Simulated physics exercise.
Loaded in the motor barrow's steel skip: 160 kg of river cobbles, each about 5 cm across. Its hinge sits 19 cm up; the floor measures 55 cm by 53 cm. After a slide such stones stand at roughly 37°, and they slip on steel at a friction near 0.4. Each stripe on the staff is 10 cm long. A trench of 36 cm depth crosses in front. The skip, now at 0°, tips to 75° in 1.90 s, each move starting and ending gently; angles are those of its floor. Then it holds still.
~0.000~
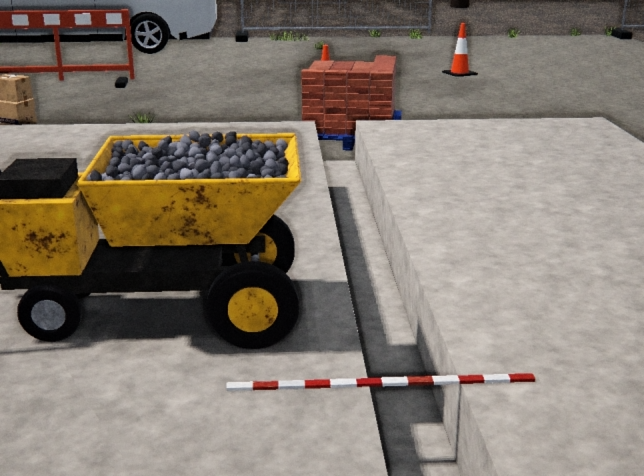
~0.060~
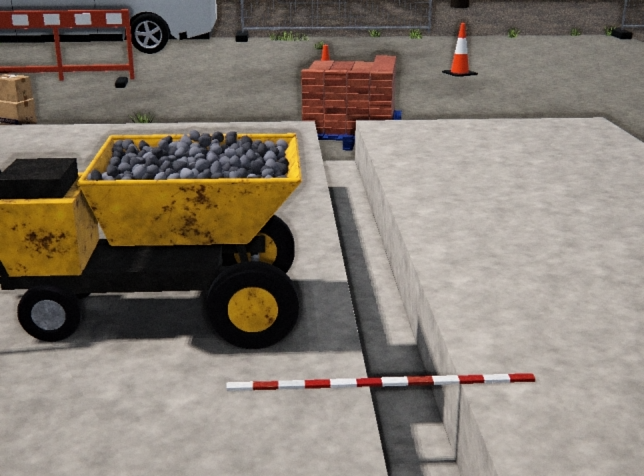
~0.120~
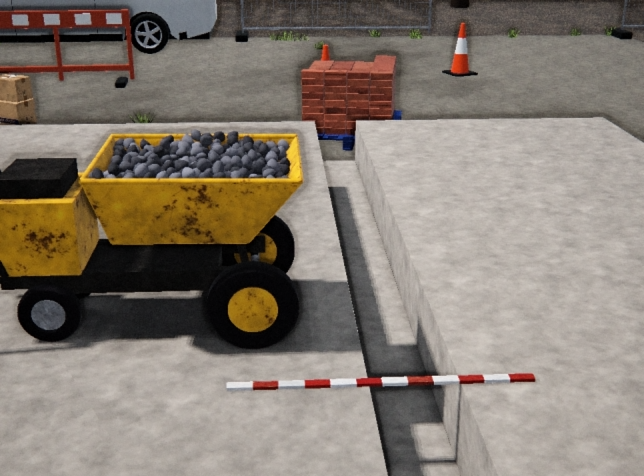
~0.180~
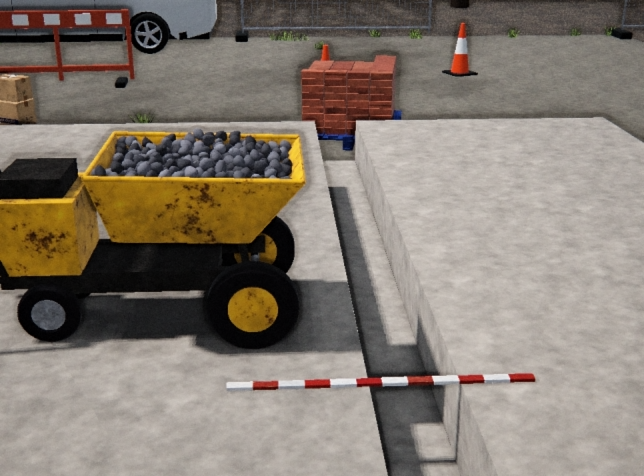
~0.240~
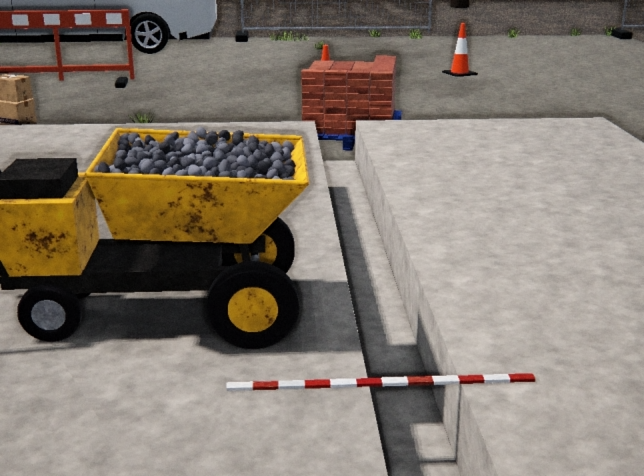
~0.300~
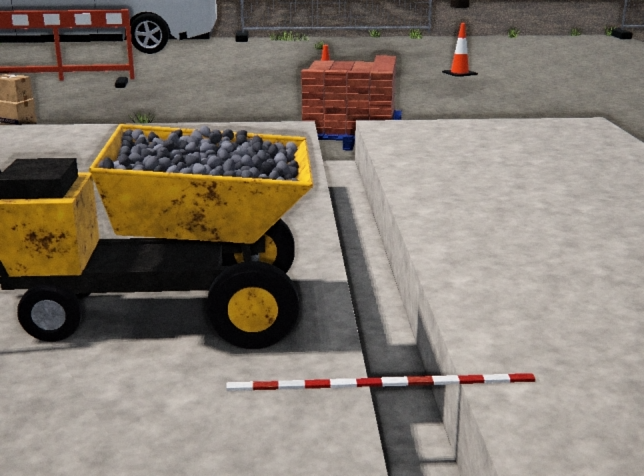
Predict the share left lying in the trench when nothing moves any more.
Some 75 per cent of it.
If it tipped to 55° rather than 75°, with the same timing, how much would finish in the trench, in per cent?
Then about 45 per cent.
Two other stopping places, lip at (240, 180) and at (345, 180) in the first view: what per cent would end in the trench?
About 100 and 30 per cent.
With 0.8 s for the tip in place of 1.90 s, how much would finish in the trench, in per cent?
In that case some 55 per cent.
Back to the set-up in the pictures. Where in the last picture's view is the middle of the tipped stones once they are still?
Near (409, 356).
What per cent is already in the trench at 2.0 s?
About 45 per cent by then.
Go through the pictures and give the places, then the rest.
In the first frame, the skip is at 0°, its lip at (300, 181); the top of the load is at (199, 143).
The second frame shows lip at (301, 181), floor tilted 0°, highest stones at (199, 143); the stones move at 0.1 m/s on average.
In the third frame, the skip is at 1°, its lip at (302, 181); the top of the load is at (200, 143); the stones move at 0.1 m/s on average.
In the fourth frame, the skip is at 2°, its lip at (305, 182); the top of the load is at (202, 142); the stones move at 0.2 m/s on average.
The fifth frame shows lip at (308, 183), floor tilted 3°, highest stones at (180, 142); the stones move at 0.2 m/s on average.
The sixth frame shows lip at (312, 185), floor tilted 5°, highest stones at (172, 139); the stones move at 0.3 m/s on average.
After 1.4 s the floor is at 63°; 95 % in the skip, 5 % in the trench; the foremost stones are at (420, 299).
After 2.0 s the floor is at 75°; 32 % in the skip, 45 % in the trench, 23 % past the trench; the foremost stones are at (561, 307).
After 2.3 s the floor is at 75°; 11 % in the skip, 63 % in the trench, 26 % past the trench; the foremost stones are at (611, 298).
After 4.3 s the floor is at 75°; 0 % in the skip, 75 % in the trench, 25 % past the trench; the foremost stones are at (626, 298).
